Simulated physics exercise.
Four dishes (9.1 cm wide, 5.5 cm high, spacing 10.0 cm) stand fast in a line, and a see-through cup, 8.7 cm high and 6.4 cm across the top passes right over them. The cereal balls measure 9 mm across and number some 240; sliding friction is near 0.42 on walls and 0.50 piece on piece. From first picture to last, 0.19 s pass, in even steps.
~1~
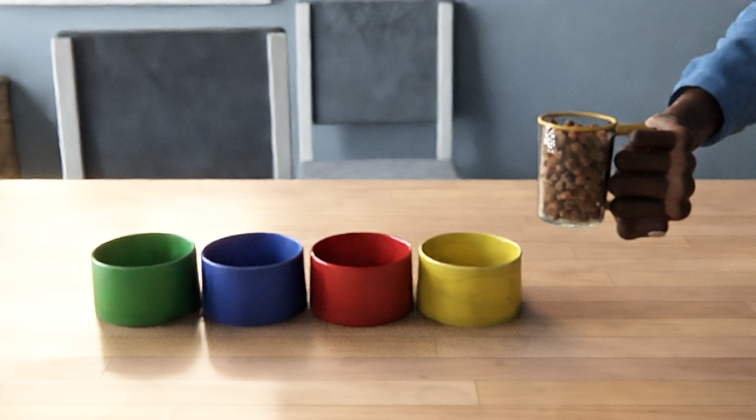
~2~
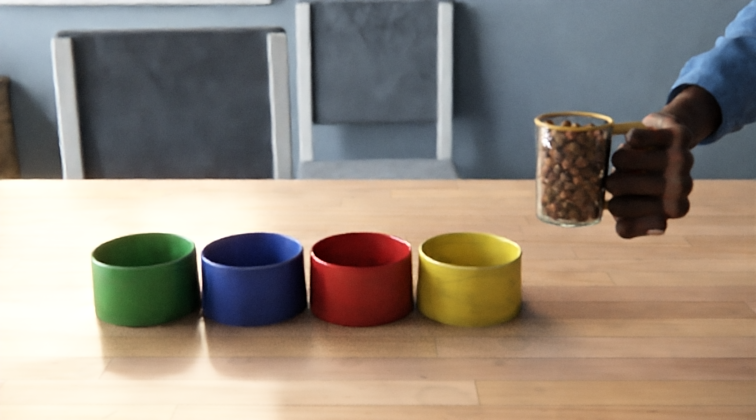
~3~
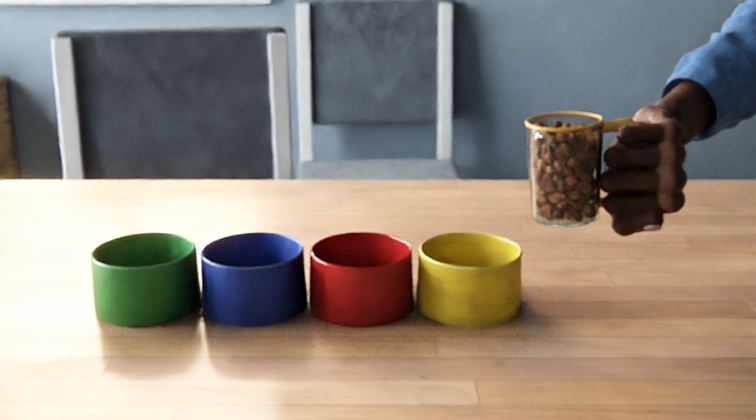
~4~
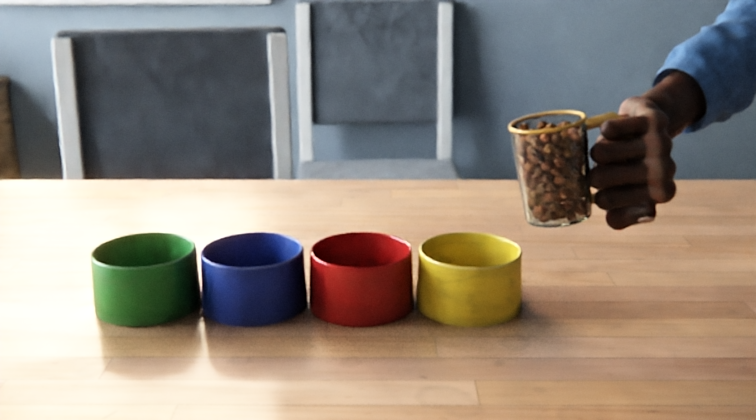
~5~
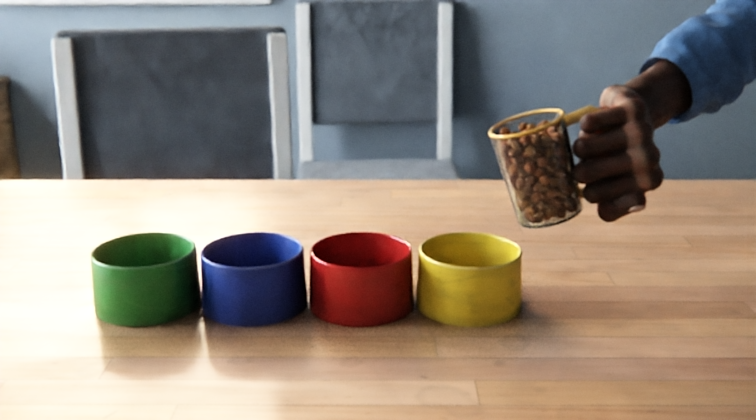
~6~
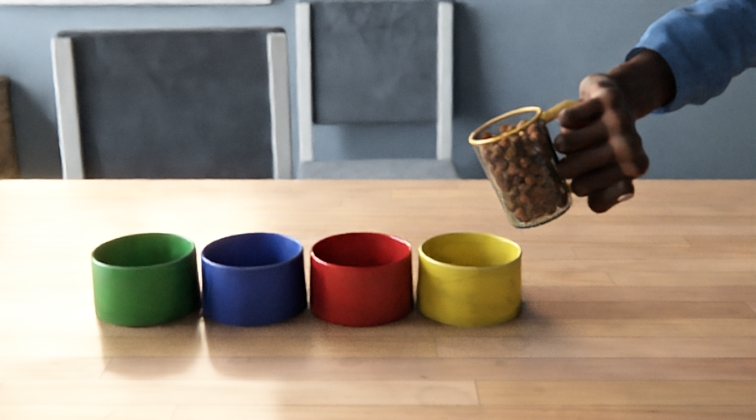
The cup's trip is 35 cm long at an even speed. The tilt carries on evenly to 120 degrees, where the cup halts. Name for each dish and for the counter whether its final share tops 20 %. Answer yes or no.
Red dish: No; blue dish: Yes; green dish: Yes; yellow dish: No; on the counter: No.
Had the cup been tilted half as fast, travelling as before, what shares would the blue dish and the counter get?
In that case blue 0, counter 10.
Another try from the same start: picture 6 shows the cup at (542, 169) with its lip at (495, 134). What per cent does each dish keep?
Red 10; blue 80; green 0; yellow 0.
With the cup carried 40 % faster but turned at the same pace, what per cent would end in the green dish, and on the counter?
Then: Green 90; counter 10.
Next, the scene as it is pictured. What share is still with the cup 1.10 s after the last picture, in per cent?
Roughly 0 per cent.
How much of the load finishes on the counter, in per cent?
Roughly 10 per cent.
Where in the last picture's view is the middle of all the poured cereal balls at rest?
Near (217, 288).
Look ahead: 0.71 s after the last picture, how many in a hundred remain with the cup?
Some 30 per cent of the load.
Then, 0.43 s after the last picture, tilt 106 degrees; cup holds 90 %, blue 5 %.
Then, 0.71 s after the last picture, tilt 120 degrees; cup holds 30 %, blue 55 %, green 5 %.
Then, 1.10 s after the last picture, tilt 120 degrees; cup holds 0 %, blue 50 %, green 40 %.
In the end, red 0 %, blue 50 %, green 40 %, yellow 0 %, counter 10 %.
